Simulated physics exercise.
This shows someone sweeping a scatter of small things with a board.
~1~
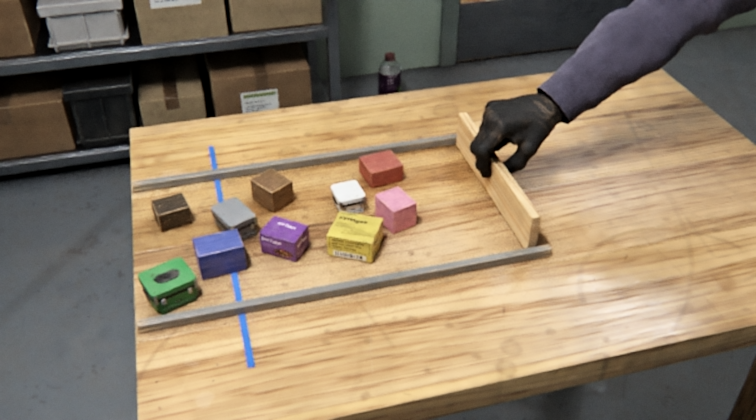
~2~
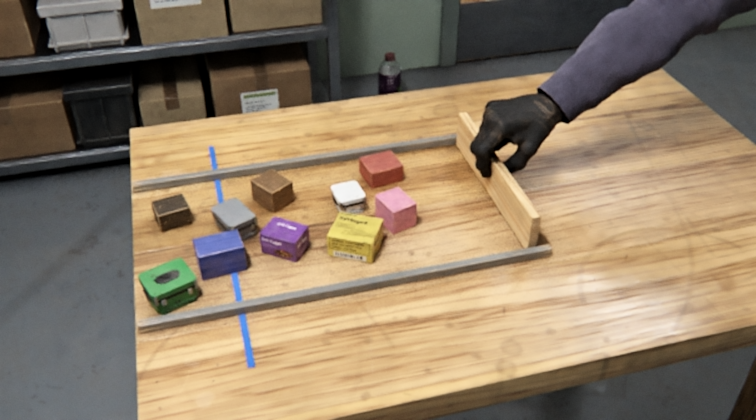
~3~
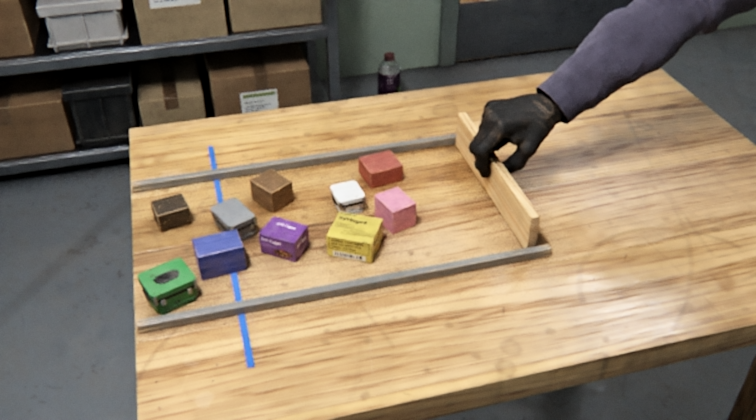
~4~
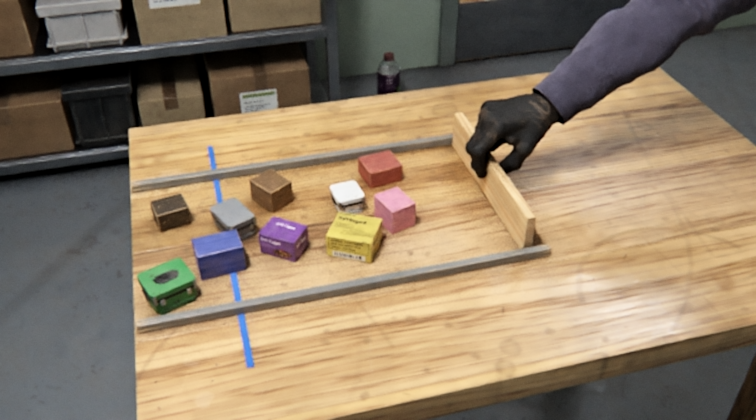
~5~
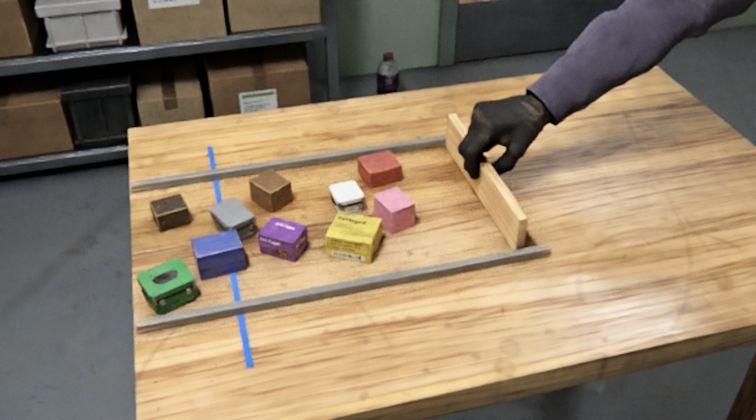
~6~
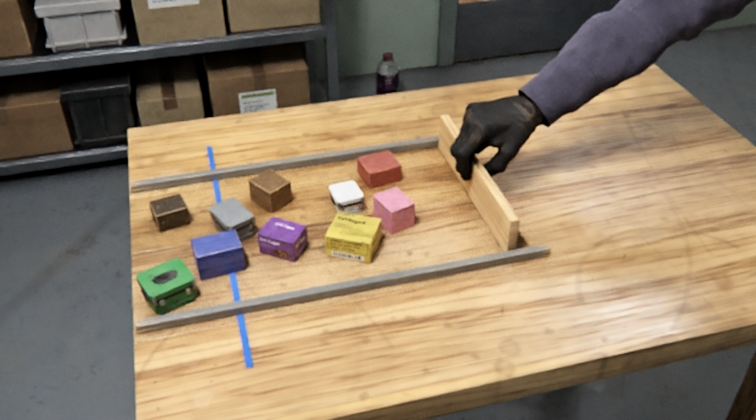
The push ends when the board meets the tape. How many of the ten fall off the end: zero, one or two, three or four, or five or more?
As it turns out, the number that fall off is one or two.
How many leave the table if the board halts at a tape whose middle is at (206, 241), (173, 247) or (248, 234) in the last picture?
It would be 3, 6 and 0.
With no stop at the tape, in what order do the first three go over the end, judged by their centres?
Earliest first: The green case, then the black block, then the blue block.
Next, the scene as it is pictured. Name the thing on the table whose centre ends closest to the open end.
The black block ends nearest.
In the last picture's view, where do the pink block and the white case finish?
The pink block stops around (211, 238); the white case around (209, 221).
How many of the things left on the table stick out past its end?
2 of them.
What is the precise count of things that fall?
In all, 1 of them.
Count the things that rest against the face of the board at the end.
That makes 4.
Soon after, none off yet; green case at rest near (167, 287); black block at rest near (170, 213); blue block at rest near (218, 255).
At rest, the number that fall off is one or two; fallen, green case.
